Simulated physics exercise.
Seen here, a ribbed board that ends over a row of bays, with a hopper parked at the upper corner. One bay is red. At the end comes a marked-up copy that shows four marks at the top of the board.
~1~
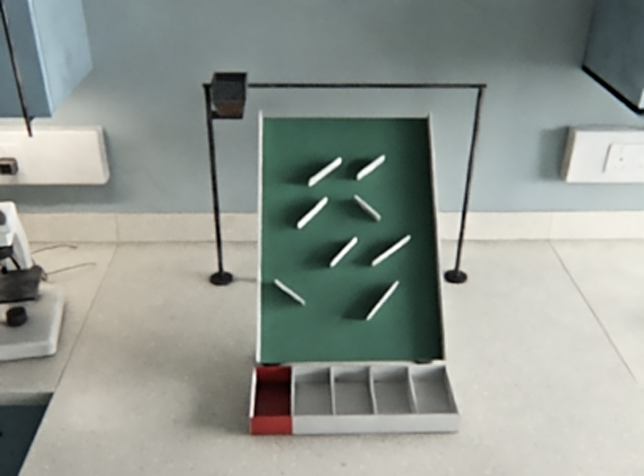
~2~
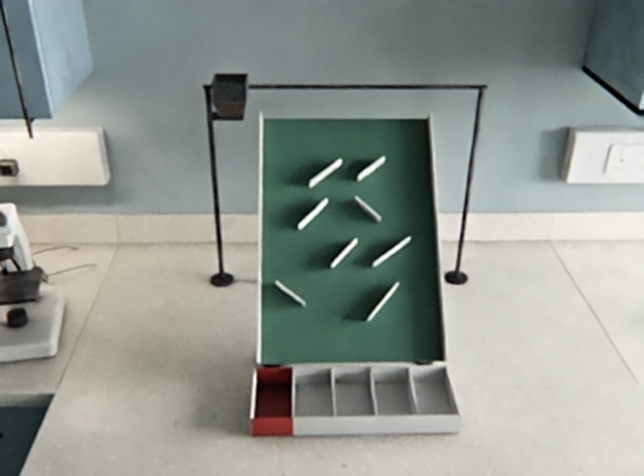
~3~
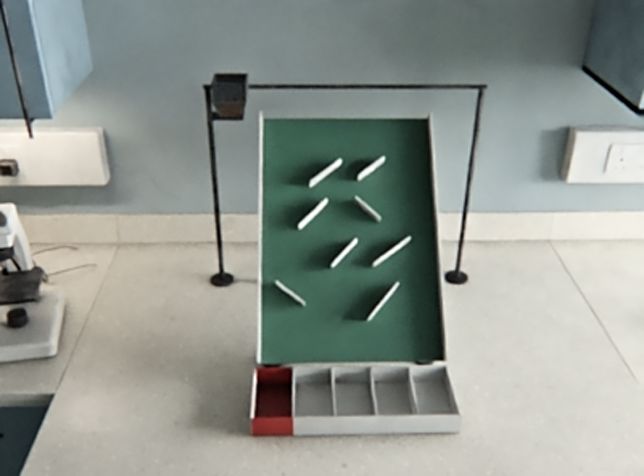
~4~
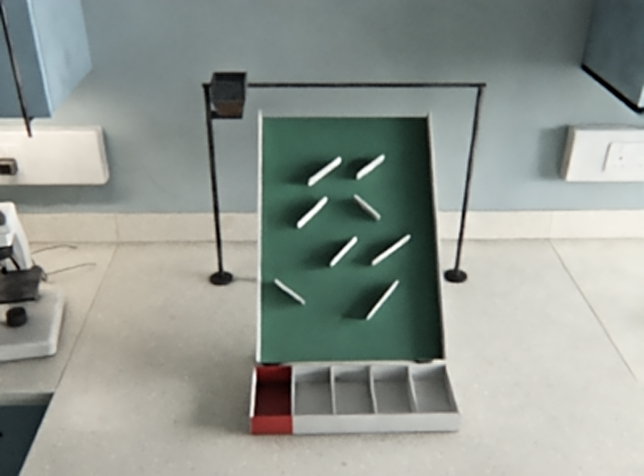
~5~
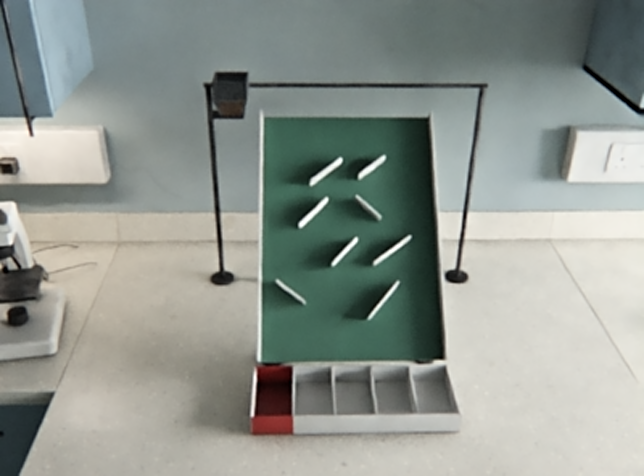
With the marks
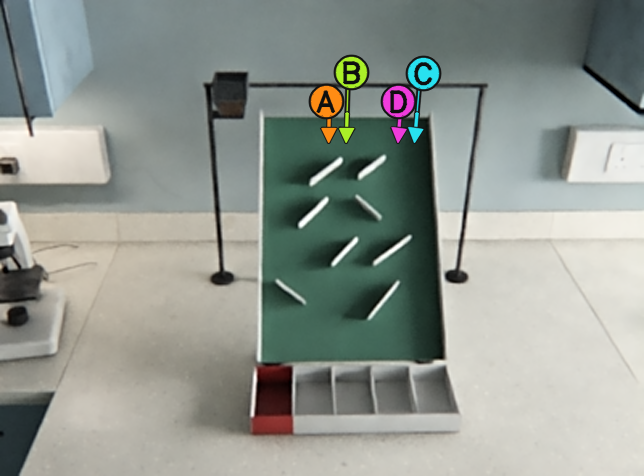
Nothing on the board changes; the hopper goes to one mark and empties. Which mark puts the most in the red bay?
Mark A does it best.
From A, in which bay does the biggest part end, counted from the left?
The first.
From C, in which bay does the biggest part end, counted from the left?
The fifth from the left.
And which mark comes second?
B it is.
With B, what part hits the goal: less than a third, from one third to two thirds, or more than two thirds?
It is less than a third.
On the marked copy, mark A meets the board at (328, 137); mark B meets the board at (346, 137); mark C meets the board at (414, 137); mark D meets the board at (398, 137).
For mark A, close to half in the red bay, close to a third in other bays, a small share outside the box.
For mark B, close to a quarter in the red bay, close to two thirds in other bays, a small share outside the box.
For mark C, a small share in the red bay, the bulk in other bays, a small share outside the box.
For mark D, a small share in the red bay, the bulk in other bays, a small share outside the box.
